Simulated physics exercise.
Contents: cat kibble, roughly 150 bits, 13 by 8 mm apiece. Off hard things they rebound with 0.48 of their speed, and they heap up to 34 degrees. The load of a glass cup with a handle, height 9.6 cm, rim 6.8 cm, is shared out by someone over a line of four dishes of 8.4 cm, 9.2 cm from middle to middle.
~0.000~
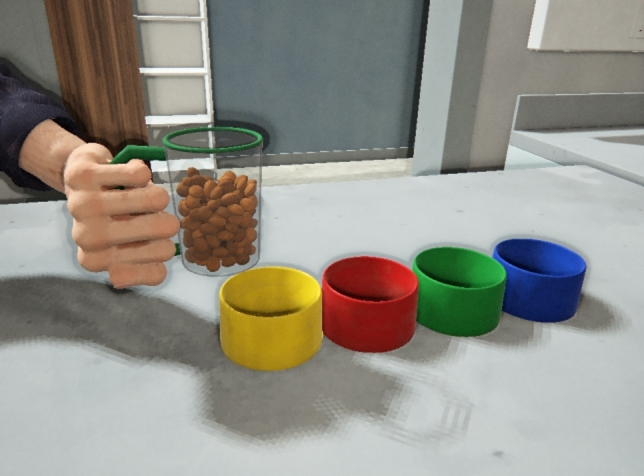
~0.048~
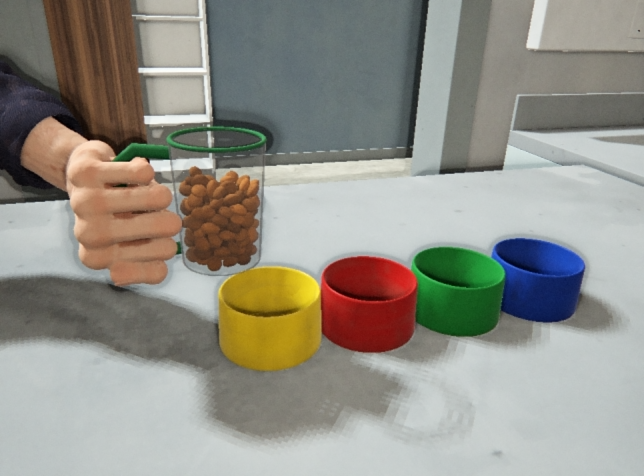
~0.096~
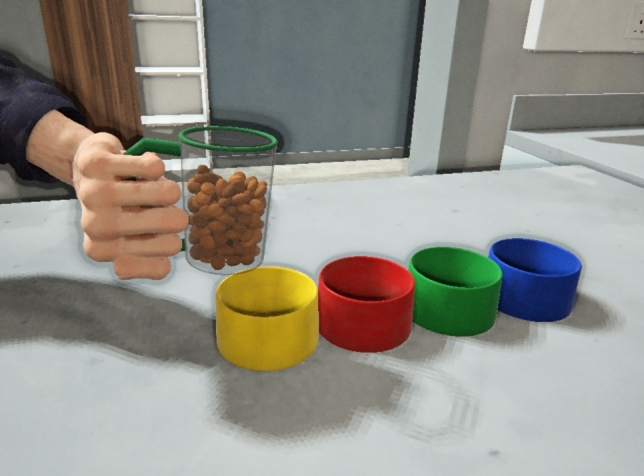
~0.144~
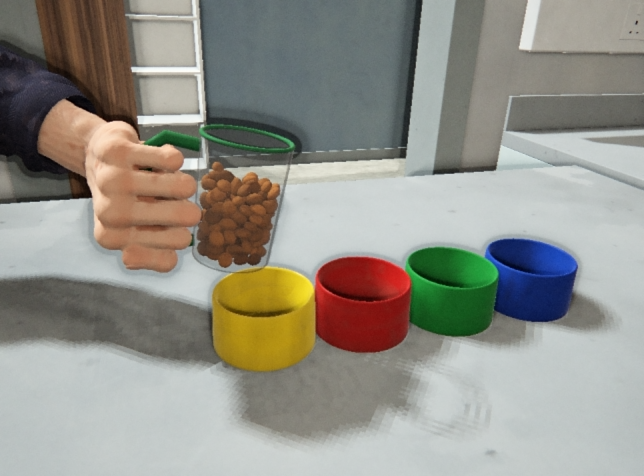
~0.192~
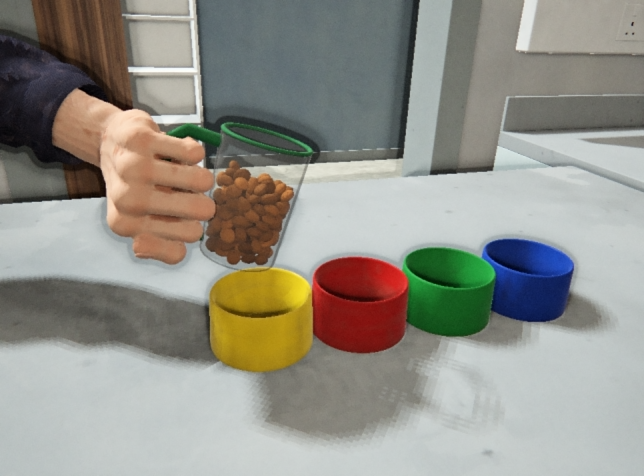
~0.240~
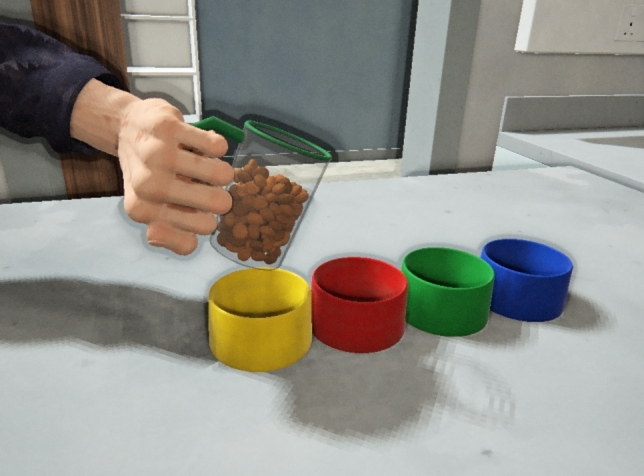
A hand lifted a clear, green-rimmed cup of brown pieces by its handle, moved it a little to the right and leaned it rightward, beside a row of yellow, red, green and blue dishes.
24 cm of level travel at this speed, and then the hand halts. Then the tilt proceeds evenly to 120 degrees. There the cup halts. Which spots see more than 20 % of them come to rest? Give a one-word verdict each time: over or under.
Verdicts: Red under, blue over, green under, yellow under, counter under.
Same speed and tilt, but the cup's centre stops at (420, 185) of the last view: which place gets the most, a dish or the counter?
The biggest share ends at green.
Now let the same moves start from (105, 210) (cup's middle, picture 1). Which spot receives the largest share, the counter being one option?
Largest amount ends at green.
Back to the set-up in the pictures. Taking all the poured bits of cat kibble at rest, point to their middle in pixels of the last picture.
Centre at rest: Approx. (517, 277) px.
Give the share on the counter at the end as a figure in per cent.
About 0 %.
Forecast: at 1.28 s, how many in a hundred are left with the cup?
Around 20 in a hundred.
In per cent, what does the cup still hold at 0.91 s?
100 per cent.
After 0.64 s, tilt 69 degrees; cup holds 100 %.
After 0.91 s, tilt 101 degrees; cup holds 100 %.
Then, at 1.28 s, tilt 120 degrees; cup holds 20 %, blue 80 %.
In the end, at 1.9 s, red 0 %, blue 100 %, green 0 %, yellow 0 %, counter 0 %.
